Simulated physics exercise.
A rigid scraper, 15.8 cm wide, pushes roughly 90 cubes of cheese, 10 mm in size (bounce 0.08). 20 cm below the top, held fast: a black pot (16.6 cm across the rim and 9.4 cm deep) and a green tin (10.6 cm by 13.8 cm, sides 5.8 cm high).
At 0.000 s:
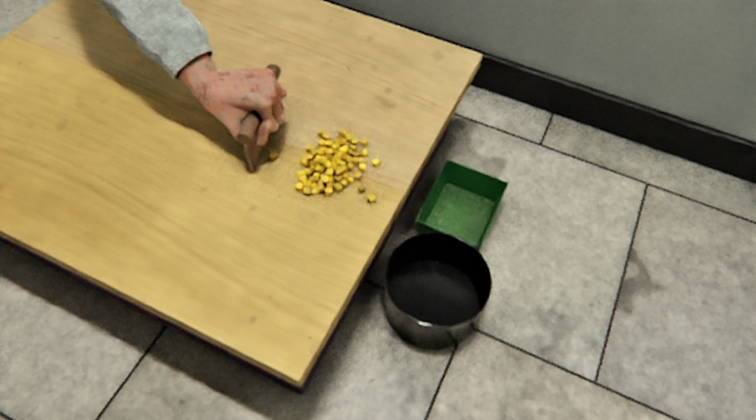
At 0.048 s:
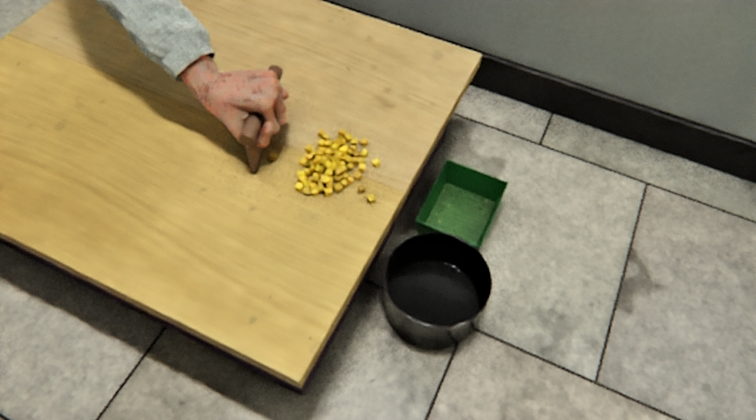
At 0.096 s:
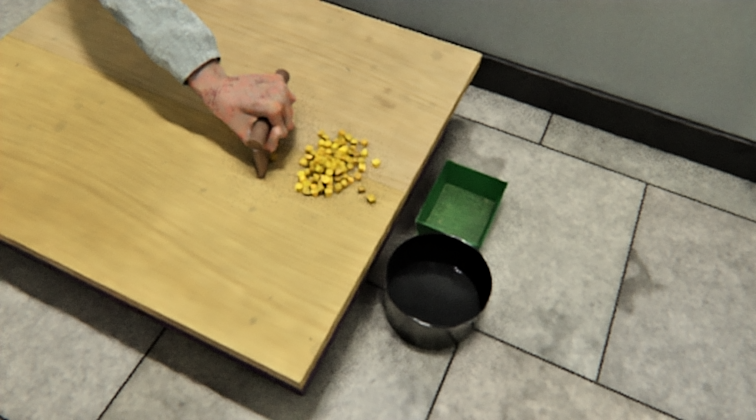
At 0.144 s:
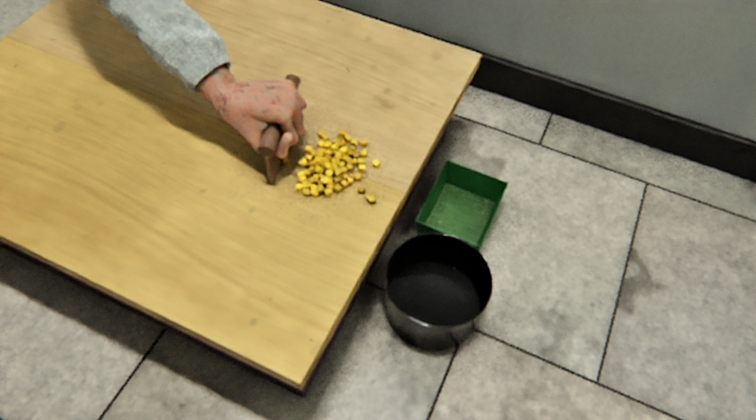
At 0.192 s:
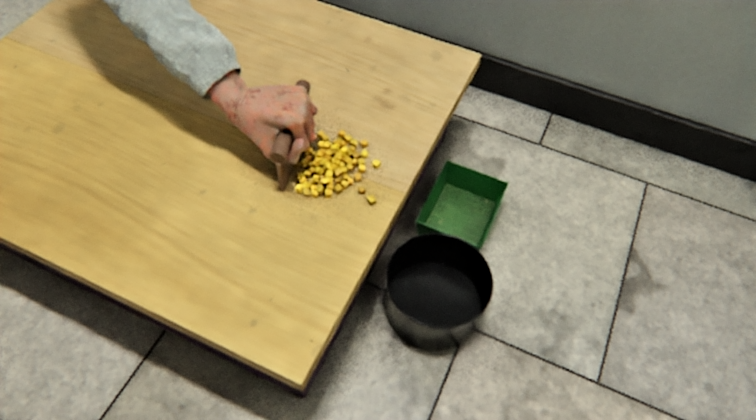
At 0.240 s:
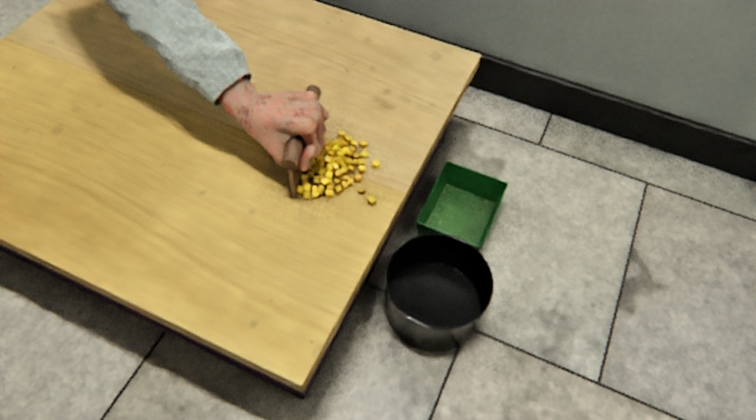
A hand in a pale grey sleeve grips a brown scraper on a light wooden board, seen from above at an angle by an unmoving camera. Small yellow cubes lie heaped to its right, with a green tin and a black pot beyond the board's edge on grey floor tiles. The hand slides the scraper rightward and slightly nearer, meeting the pile and nudging its left side.
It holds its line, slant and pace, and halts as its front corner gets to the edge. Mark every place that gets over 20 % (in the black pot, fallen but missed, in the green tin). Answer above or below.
In the black pot: Above; fallen but missed: Below; in the green tin: Below.
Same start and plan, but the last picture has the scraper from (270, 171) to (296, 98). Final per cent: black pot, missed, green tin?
Black pot 25, missed 5, green tin 0.
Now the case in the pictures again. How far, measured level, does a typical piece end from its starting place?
About 16 cm.
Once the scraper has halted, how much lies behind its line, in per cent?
About 5 per cent.
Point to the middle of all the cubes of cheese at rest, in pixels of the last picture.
At about (419, 262).
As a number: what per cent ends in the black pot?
Some 50 per cent.
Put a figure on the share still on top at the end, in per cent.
About 35 per cent.
Then, at 0.45 s, scraper 17 cm from its start, spill 14 cm wide; still on top 100 %.
After 0.66 s, scraper 23 cm from its start, spill 16 cm wide; black pot 15 %, off the edge, not caught 30 %, still on top 55 %.
After 0.83 s, scraper 23 cm from its start, spill 17 cm wide; black pot 45 %, green tin 5 %, off the edge, not caught 15 %, still on top 35 %.
In the end, at 1.8 s, black pot 50 %, green tin 5 %, fallen but missed 10 %, still on top 35 %.
